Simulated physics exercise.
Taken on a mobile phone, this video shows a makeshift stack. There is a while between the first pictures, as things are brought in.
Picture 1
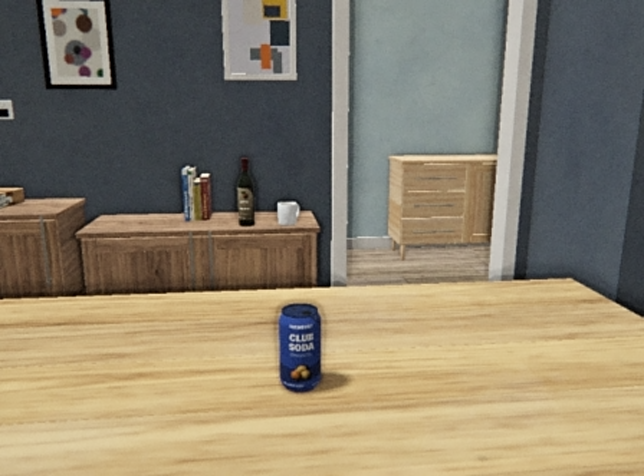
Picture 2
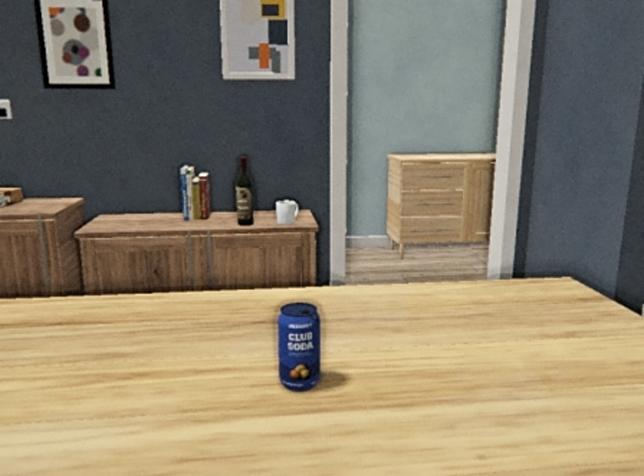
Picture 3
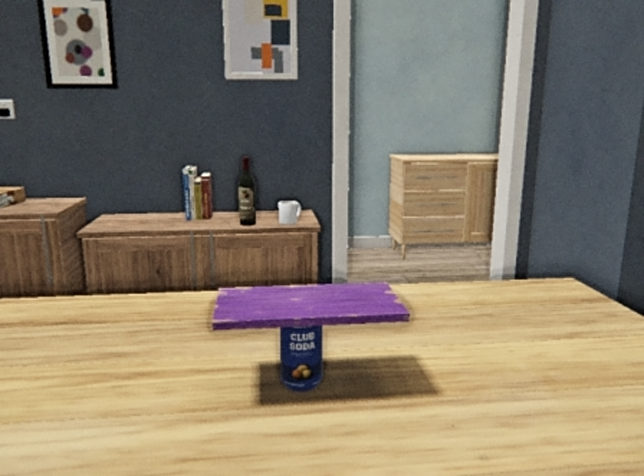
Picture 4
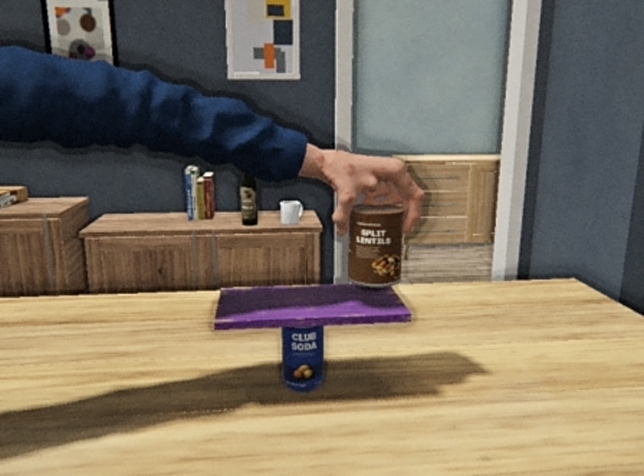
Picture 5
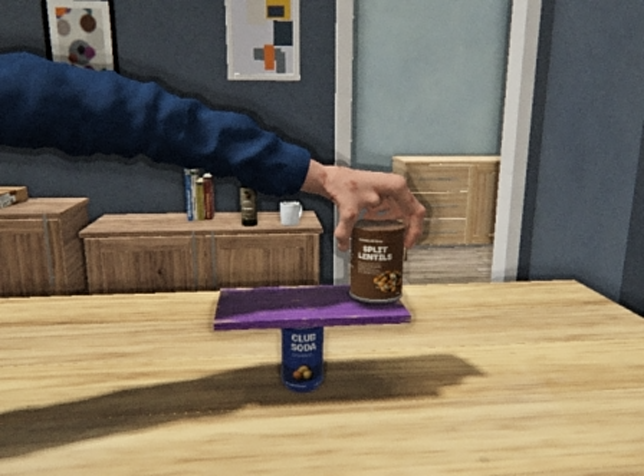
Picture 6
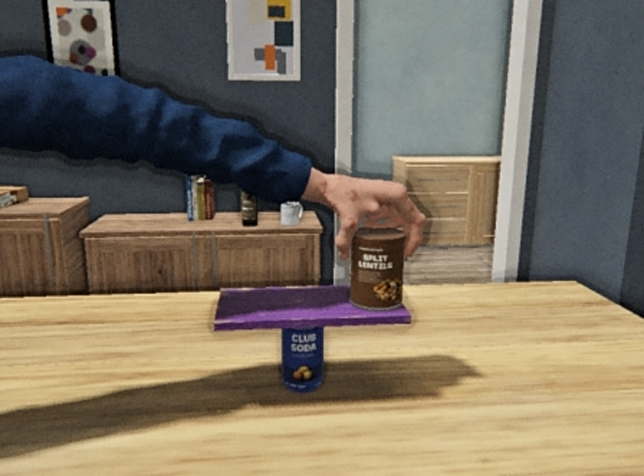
At first, a blue club soda can stands alone on a wooden table. Then a purple board lies across the top of the can, and an arm in a dark blue sleeve reaches in from the left, lowering a brown tin of split lentils onto the board's right side, the hand still around it.
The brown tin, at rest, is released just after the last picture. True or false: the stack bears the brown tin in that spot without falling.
False.
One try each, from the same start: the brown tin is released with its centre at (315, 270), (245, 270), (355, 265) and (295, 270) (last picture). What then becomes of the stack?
The first time it stays standing, the second time it collapses, the third time it collapses, and the fourth time it stays standing.
Then, 0.30 s after the last picture, brown tin now fallen; purple board tipped 40° from how it was.
Then, 0.50 s after the last picture, purple board on its side.
Then, 0.90 s after the last picture, purple board now fallen.
Then, 1.20 s after the last picture, things are still on the move.
By the end, fallen, purple board and brown tin; blue can in place. The stack gives way.
